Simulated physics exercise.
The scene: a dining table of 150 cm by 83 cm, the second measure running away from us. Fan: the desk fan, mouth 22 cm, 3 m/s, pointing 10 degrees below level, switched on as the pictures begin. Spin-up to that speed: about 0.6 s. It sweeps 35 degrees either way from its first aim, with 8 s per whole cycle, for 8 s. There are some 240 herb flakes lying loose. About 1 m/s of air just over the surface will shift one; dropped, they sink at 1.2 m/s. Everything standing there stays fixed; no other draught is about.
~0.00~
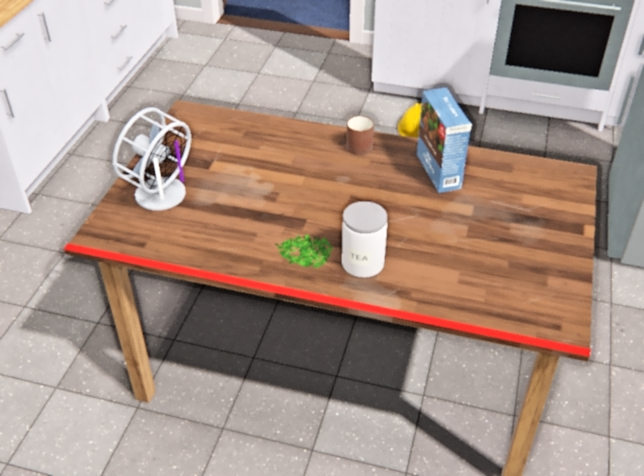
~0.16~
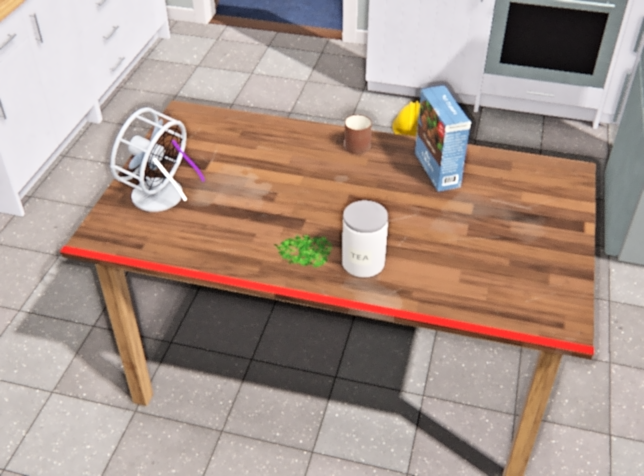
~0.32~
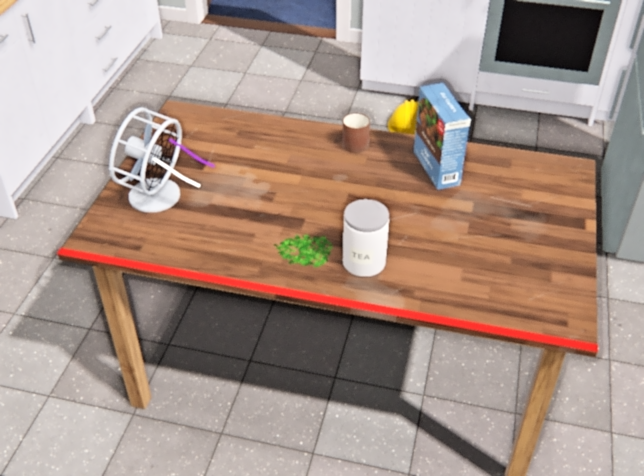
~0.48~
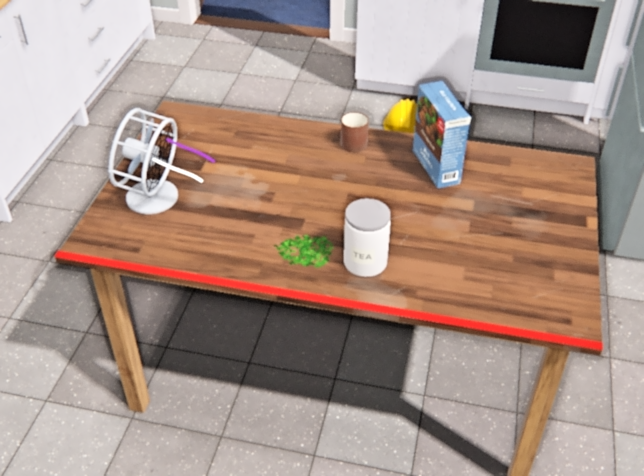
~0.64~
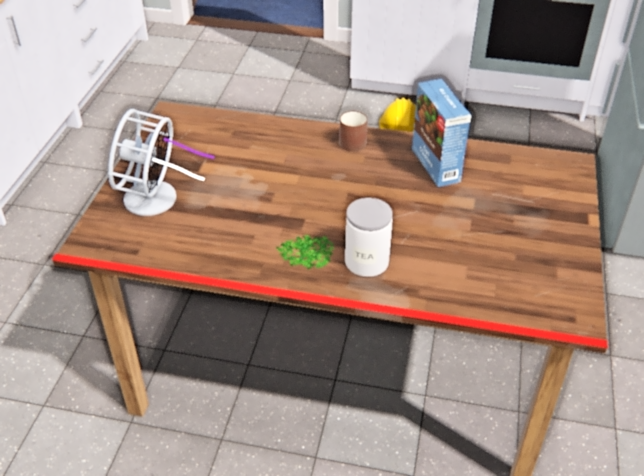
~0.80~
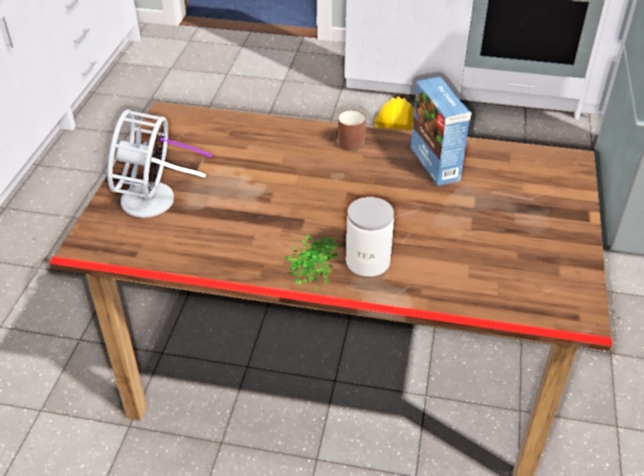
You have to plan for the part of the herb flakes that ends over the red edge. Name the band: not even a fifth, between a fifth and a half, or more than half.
The majority.
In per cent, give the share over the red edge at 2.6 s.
Share: Around 80 percent.
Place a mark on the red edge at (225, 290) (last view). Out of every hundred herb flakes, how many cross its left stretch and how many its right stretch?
Roughly 0 % cross the left stretch, and around 90 % the right stretch.
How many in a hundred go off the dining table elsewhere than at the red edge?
Estimate: Near 10 %.
After 1.6 s, 78 % are over the red edge; the middle of those left on the top is near (348, 258); 74 % are gone or lie where they will stay.
After 2.6 s, 78 % are over the red edge; the middle of those left on the top is near (348, 258); 84 % are gone or lie where they will stay.
After 4.4 s, 91 % are over the red edge; 97 % are gone or lie where they will stay.
After 8.0 s, at the end, 91 % are over the red edge.
